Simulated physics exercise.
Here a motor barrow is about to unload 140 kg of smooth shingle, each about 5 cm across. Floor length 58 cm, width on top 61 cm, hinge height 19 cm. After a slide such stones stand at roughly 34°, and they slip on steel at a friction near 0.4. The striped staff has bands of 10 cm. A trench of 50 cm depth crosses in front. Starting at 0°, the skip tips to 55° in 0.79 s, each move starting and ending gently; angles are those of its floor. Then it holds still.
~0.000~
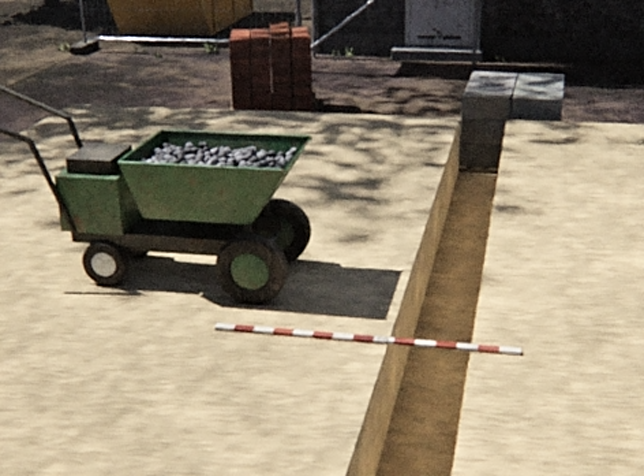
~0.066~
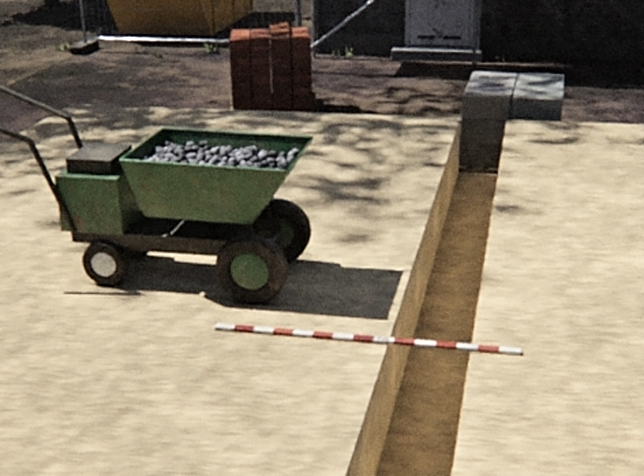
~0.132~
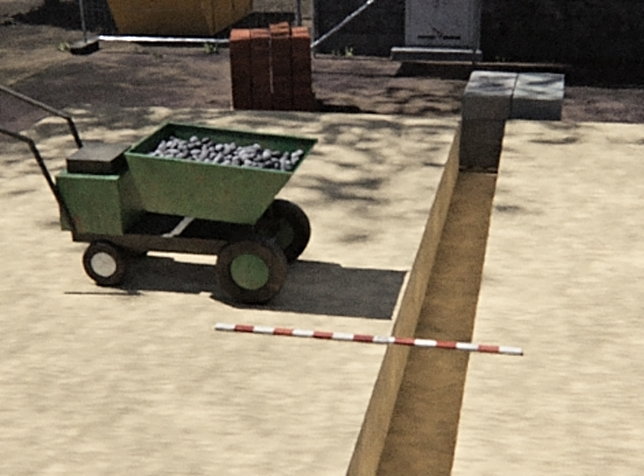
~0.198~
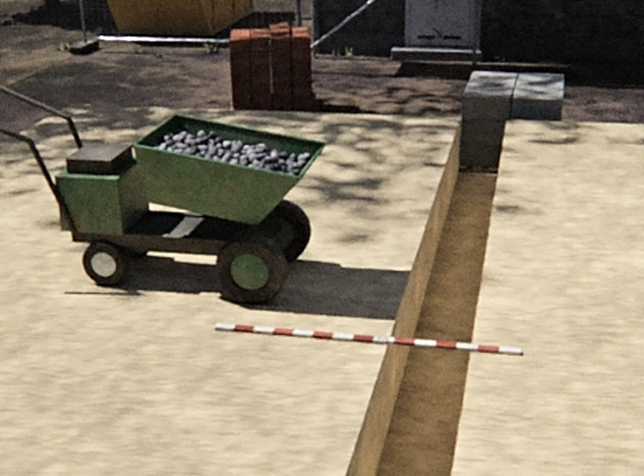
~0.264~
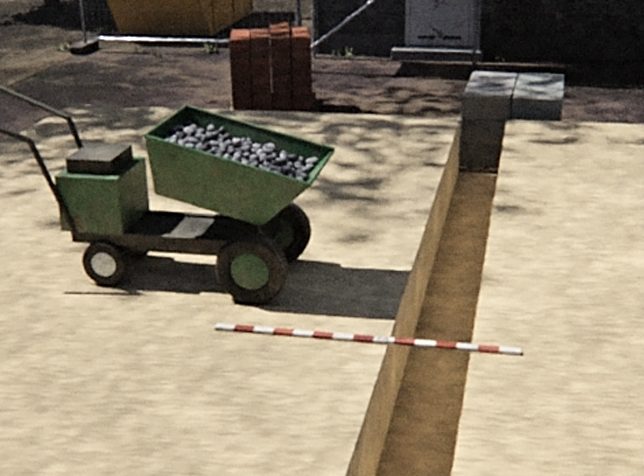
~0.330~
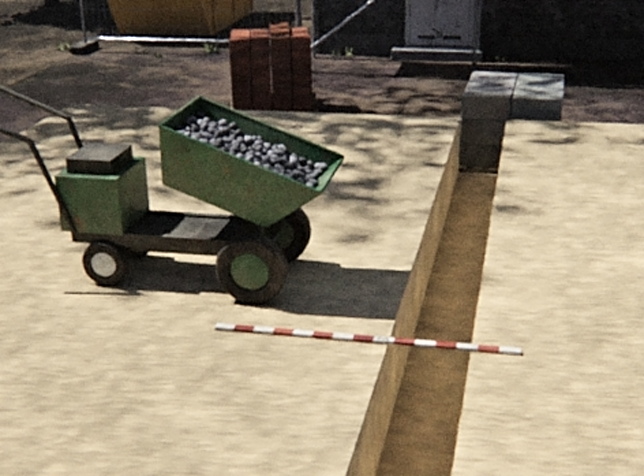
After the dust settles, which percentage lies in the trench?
About 45 per cent.
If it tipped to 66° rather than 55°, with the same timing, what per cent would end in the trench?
It would be near 80 per cent.
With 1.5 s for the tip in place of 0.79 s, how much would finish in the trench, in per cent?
Then about 35 per cent.
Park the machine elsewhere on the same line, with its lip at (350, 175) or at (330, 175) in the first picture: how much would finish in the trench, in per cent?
First some 35, then 45 per cent.
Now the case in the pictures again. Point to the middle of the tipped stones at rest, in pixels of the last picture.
Around (438, 364).
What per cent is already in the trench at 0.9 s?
About 0 per cent by then.
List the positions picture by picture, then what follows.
In the first frame, lip at (284, 171), floor tilted 0°, highest stones at (198, 154).
In the second frame, lip at (286, 172), floor tilted 1°, highest stones at (174, 151); the stones move at 0.3 m/s on average.
In the third frame, lip at (292, 174), floor tilted 4°, highest stones at (177, 146); the stones move at 0.5 m/s on average.
In the fourth frame, the skip is at 9°, its lip at (300, 179); the top of the load is at (179, 138); the stones move at 0.7 m/s on average.
In the fifth frame, the skip is at 14°, its lip at (310, 185); the top of the load is at (188, 131); the stones move at 0.8 m/s on average.
In the sixth frame, lip at (321, 194), floor tilted 21°, highest stones at (198, 123); the stones move at 0.9 m/s on average.
After 0.6 s the floor is at 46°; 100 % in the skip; the foremost stones are at (343, 217).
After 0.9 s the floor is at 55°; 92 % in the skip, 7 % short of the trench, 1 % in the trench; the foremost stones are at (407, 261).
After 1.2 s the floor is at 55°; 61 % in the skip, 11 % short of the trench, 29 % in the trench; the foremost stones are at (473, 352).
After 3.2 s the floor is at 55°; 44 % in the skip, 11 % short of the trench, 45 % in the trench; the foremost stones are at (473, 361).
